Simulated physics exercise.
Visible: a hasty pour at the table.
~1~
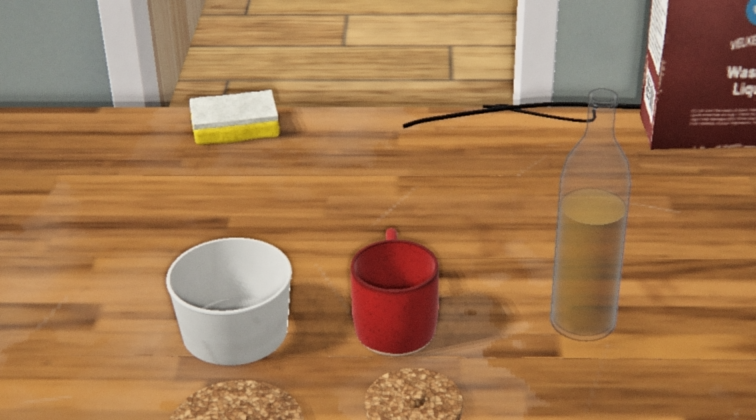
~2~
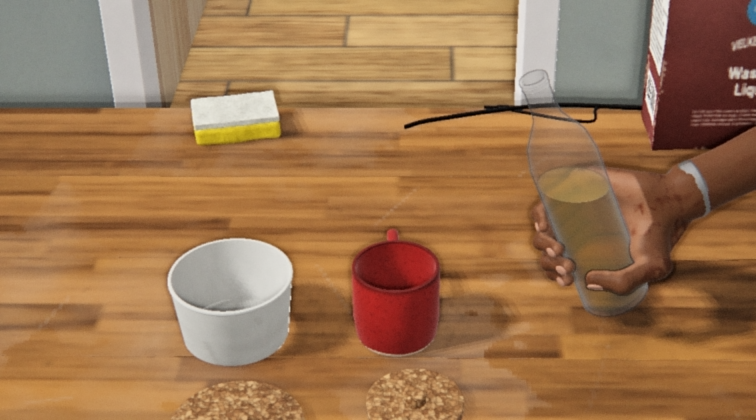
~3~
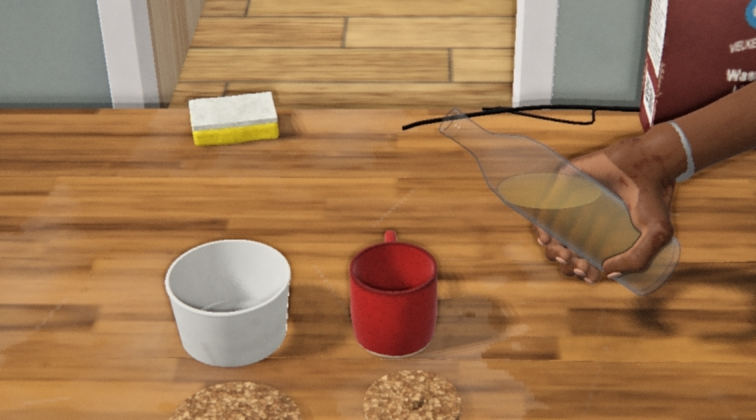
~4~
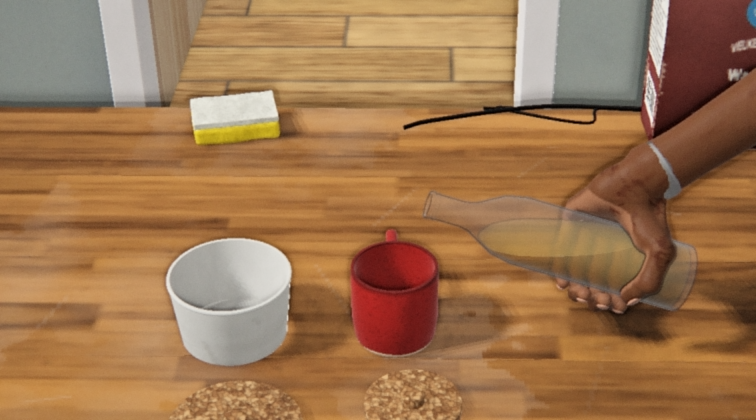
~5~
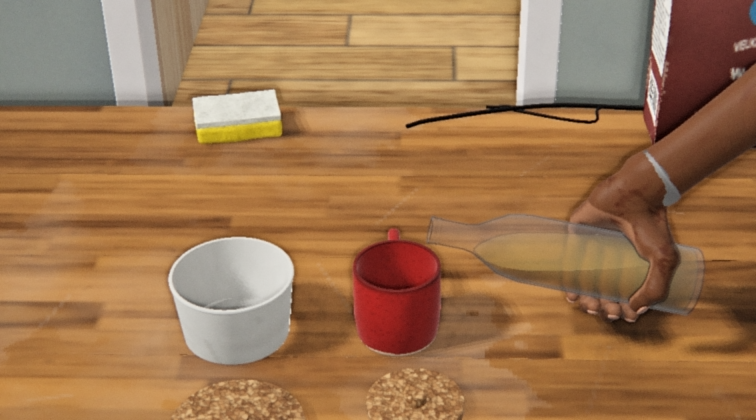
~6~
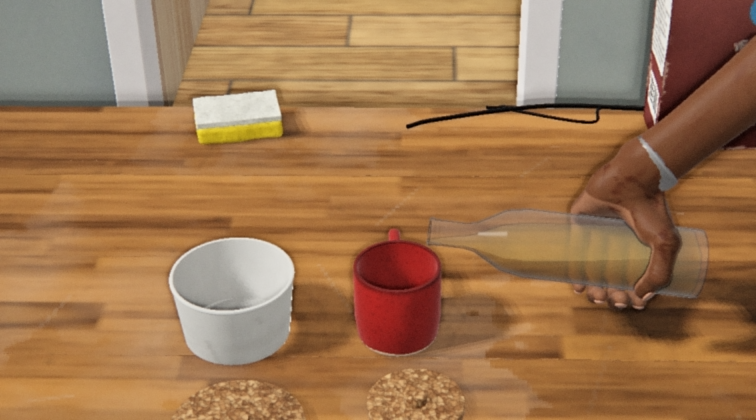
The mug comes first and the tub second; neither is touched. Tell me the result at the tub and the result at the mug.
Tub - holds the liquid; mug - holds the liquid.
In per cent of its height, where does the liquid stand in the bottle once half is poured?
It comes out at some 25 per cent.
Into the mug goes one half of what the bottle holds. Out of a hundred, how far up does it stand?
Close to 55 in every hundred of its height.
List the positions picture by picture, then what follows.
In the first frame, nothing is moving yet; bottle (593, 212) about half full; mug (395, 302) open; tub (233, 304) open.
In the second frame, the bottle is picked up; bottle (576, 190) tipped 20° with all of its load; mug (396, 302) open.
The third frame shows tilting; bottle (552, 194) tipped 50° with all of its load; tub (232, 306) open.
The fourth frame shows no stream yet; bottle (554, 240) tipped 70° with all of its load; mug (395, 303) open.
The fifth frame shows still nothing leaves it; bottle (558, 255) tipped 75° with all of its load; tub (235, 303) open.
The sixth frame shows on the point of pouring; bottle (560, 247) tipped 80° with all of its load; mug (398, 302) open; tub (235, 304) open.
Next, the apple juice goes into the mug.
After that, the apple juice goes into the tub.
Finally, the mug has its share inside; the tub has its share inside.
